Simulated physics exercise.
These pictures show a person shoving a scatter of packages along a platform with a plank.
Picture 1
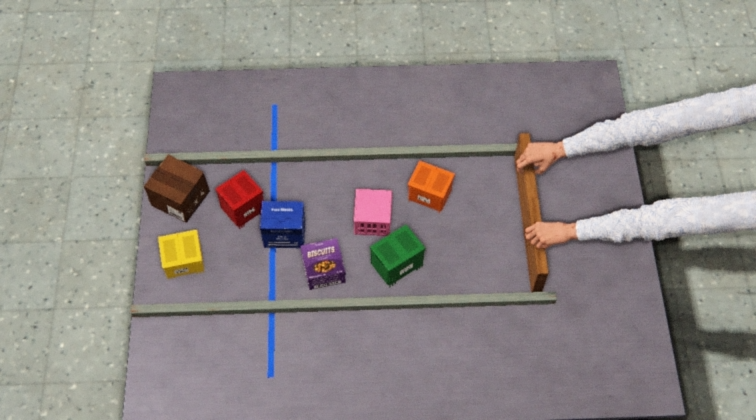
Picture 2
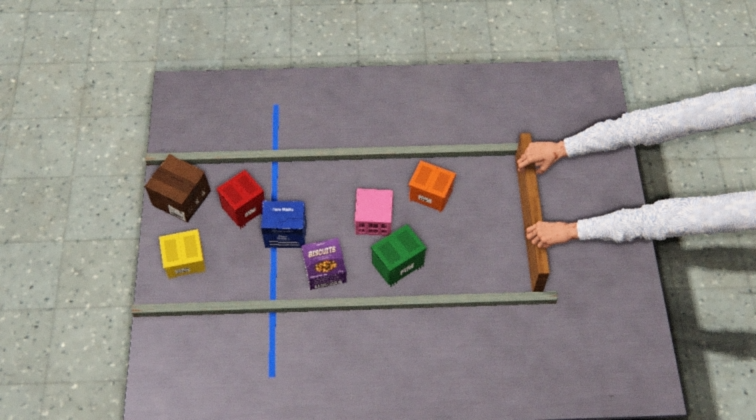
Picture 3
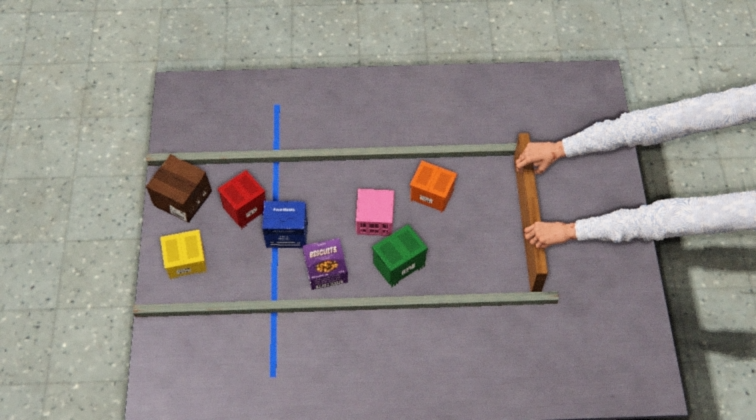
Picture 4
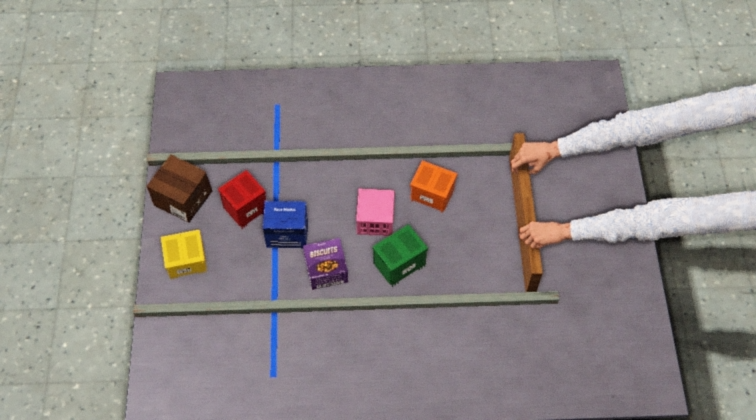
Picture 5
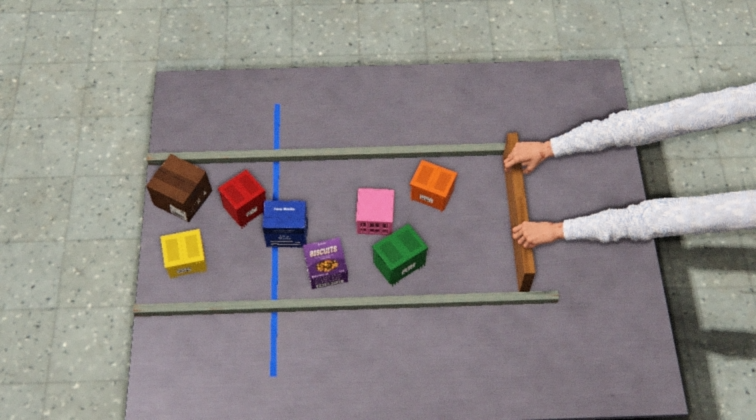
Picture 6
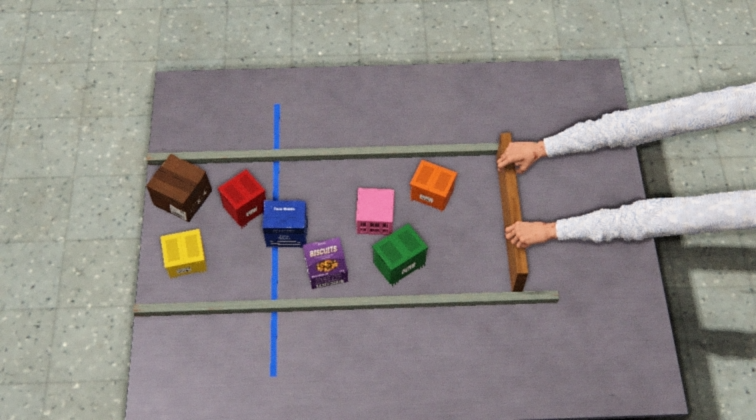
Two hands held a wooden plank at the right of a platform scattered with colorful boxes, then slid it a short way left between the rails, while the boxes stayed practically still.
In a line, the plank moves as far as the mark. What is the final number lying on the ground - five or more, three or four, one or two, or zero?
It ends at zero.
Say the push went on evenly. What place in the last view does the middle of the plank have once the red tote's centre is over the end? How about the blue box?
Its middle is about (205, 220) and about (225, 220).
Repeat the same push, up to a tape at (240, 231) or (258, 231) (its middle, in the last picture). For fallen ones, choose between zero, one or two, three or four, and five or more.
In turn: Either one or two; none.
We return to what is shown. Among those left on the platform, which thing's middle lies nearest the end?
Foremost, the yellow tote.
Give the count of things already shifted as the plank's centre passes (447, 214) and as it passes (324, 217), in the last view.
Note: First position 1; second position 5.
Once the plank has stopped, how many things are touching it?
The figure is 2.
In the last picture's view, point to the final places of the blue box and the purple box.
First (192, 242), then (211, 278).
Soon after, none off yet; brown box at rest near (180, 188); yellow tote at rest near (184, 254); red tote at rest near (244, 199).
In the end, the number that fall off is zero.
